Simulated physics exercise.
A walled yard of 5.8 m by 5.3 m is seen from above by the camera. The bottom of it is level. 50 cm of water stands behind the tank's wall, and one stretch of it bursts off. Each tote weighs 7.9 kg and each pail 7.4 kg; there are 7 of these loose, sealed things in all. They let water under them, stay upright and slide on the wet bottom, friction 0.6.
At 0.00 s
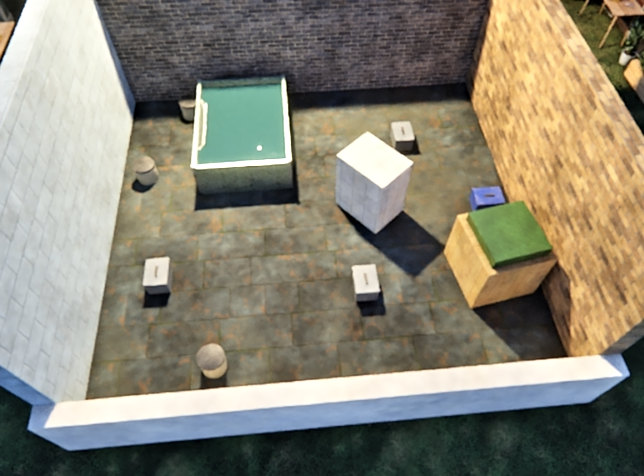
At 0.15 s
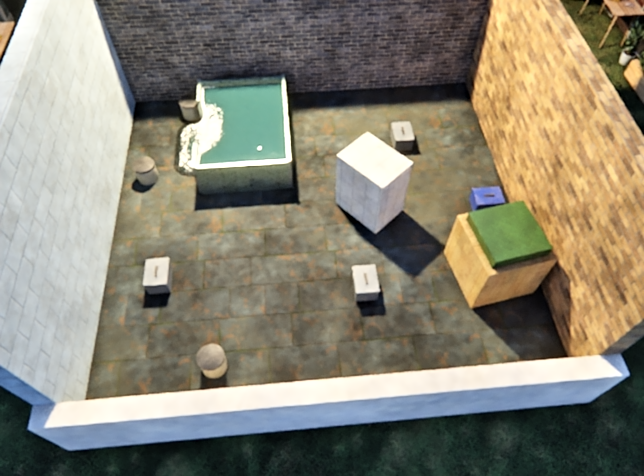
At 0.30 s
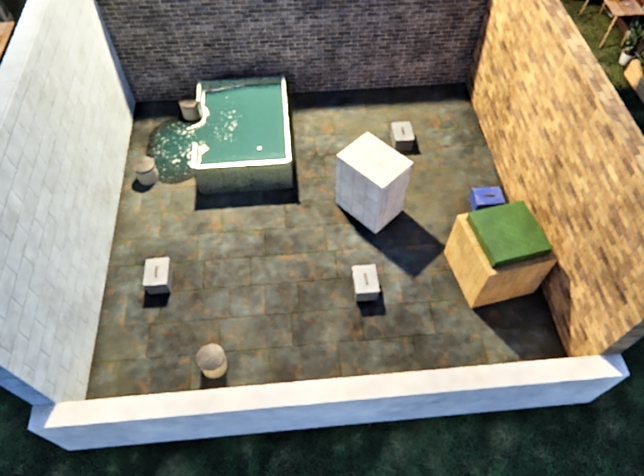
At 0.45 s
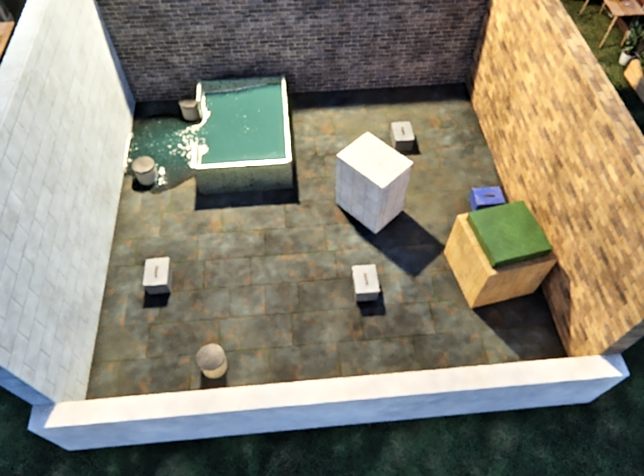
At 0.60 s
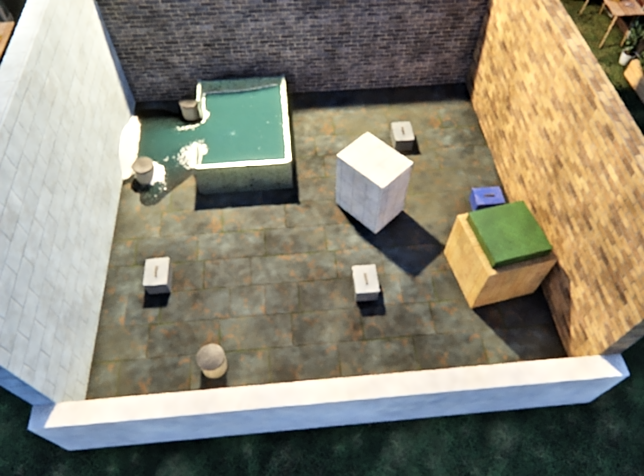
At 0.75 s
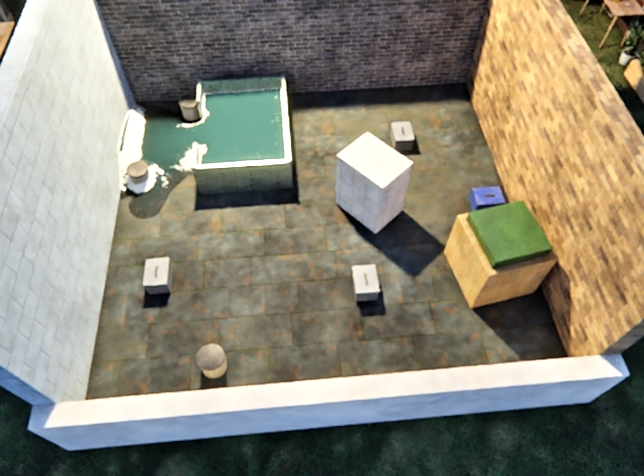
A raised tank of green water in a walled yard burst open on its left side, and the water poured onto the paved floor, spread around a small drum and splashed against the left wall.
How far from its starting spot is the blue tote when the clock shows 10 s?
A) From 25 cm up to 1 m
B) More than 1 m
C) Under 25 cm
C.
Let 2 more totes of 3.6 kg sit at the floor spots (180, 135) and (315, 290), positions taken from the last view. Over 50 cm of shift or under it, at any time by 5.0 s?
Respectively: Outside the limit and inside the limit.
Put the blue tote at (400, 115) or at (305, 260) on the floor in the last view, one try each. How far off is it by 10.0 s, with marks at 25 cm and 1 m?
Well, it scarcely moves on the first try and scarcely moves on the second.
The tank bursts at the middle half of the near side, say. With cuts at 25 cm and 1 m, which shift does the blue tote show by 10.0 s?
Outcome for the blue tote: It remains nearly still.
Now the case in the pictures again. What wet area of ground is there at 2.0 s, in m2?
About 8.0 m2 is covered.
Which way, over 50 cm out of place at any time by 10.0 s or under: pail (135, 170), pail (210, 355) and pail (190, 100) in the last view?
Results in listed order: Exceeds / falls short / exceeds.
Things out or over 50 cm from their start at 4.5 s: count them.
At that moment it comes to 3.
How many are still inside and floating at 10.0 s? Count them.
The number is 0.
After 2.0 s the blue tote is near (489, 196), 0.0 m from its start, aground; 1 afloat.
After 4.5 s the blue tote is near (489, 196), 0.0 m from its start, aground; 1 afloat.
After 7.0 s the blue tote is near (489, 196), 0.0 m from its start, aground; 0 afloat.
After 10.0 s the blue tote is near (489, 196), 0.0 m from its start, aground; 0 afloat.
